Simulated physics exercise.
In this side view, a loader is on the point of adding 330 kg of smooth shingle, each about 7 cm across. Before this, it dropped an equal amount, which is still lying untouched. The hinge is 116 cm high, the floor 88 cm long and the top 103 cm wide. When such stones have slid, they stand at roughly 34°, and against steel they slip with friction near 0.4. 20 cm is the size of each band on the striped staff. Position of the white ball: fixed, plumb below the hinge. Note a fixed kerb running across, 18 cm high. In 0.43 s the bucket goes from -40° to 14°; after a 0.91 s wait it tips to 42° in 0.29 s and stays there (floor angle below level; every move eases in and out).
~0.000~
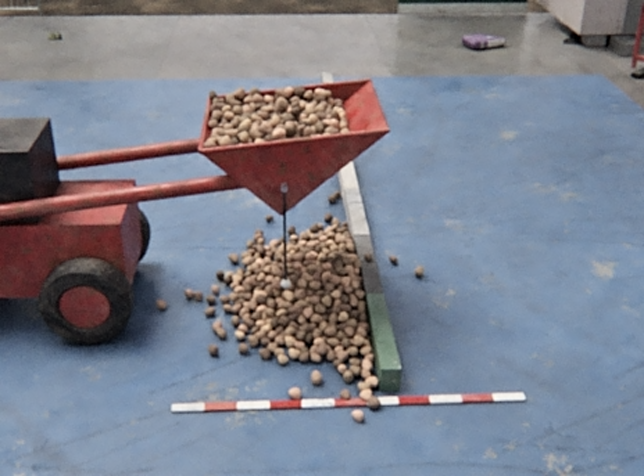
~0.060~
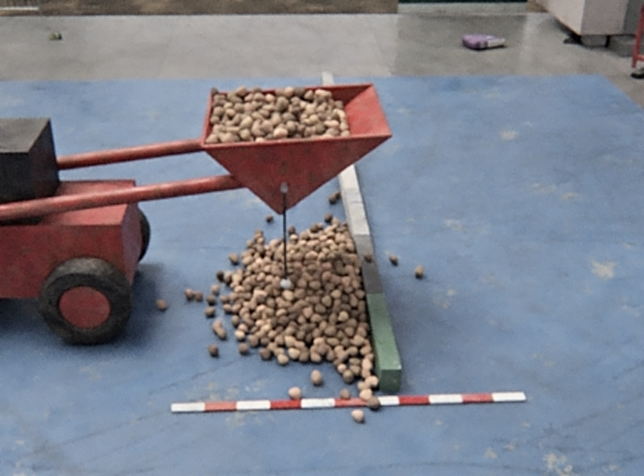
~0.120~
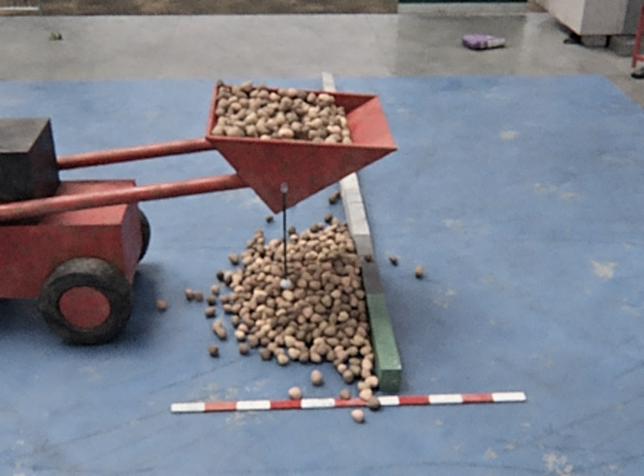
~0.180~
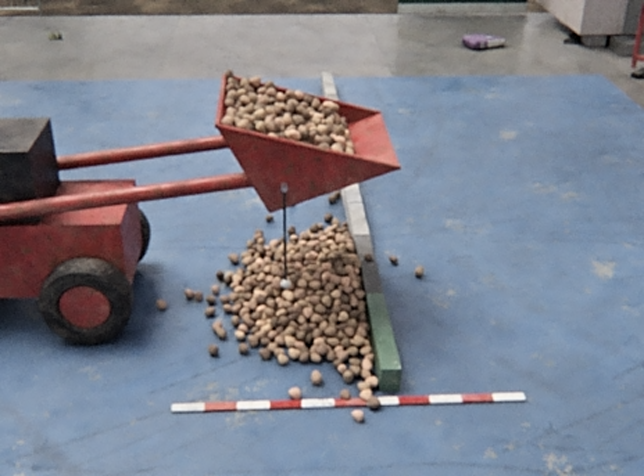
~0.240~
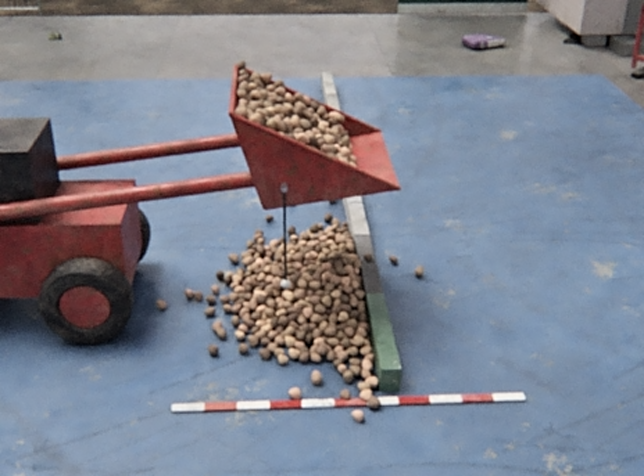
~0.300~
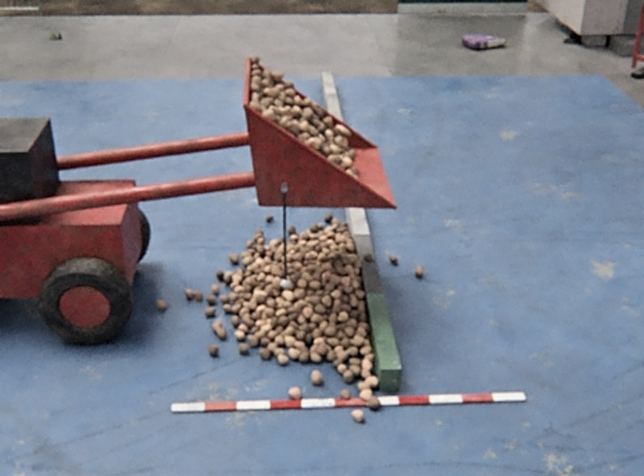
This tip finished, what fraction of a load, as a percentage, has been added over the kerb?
About 92 per cent of a load.
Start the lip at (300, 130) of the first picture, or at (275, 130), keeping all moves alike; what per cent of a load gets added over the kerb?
Near 20 per cent from the first place, 10 from the second.
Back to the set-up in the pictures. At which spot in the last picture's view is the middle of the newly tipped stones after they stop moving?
Roughly pixel (428, 287) in the last view.
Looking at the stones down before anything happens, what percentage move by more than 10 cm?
About 0 %.
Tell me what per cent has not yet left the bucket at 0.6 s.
Around 100 per cent of the load is still inside.
After 0.4 s the floor is at 13°; in per cent of one load, 100 in the bucket, 100 on this side of the kerb; the foremost stones are at (374, 271).
After 0.6 s the floor is at 14°; in per cent of one load, 100 in the bucket, 100 on this side of the kerb, 0 over the kerb; the foremost stones are at (384, 211).
After 2.1 s the floor is at 42°; in per cent of one load, 2 in the bucket, 116 on this side of the kerb, 82 over the kerb; the foremost stones are at (609, 286).
After 4.6 s the floor is at 42°; in per cent of one load, 0 in the bucket, 108 on this side of the kerb, 92 over the kerb; the foremost stones are at (615, 287). Net gain over the kerb, 92.
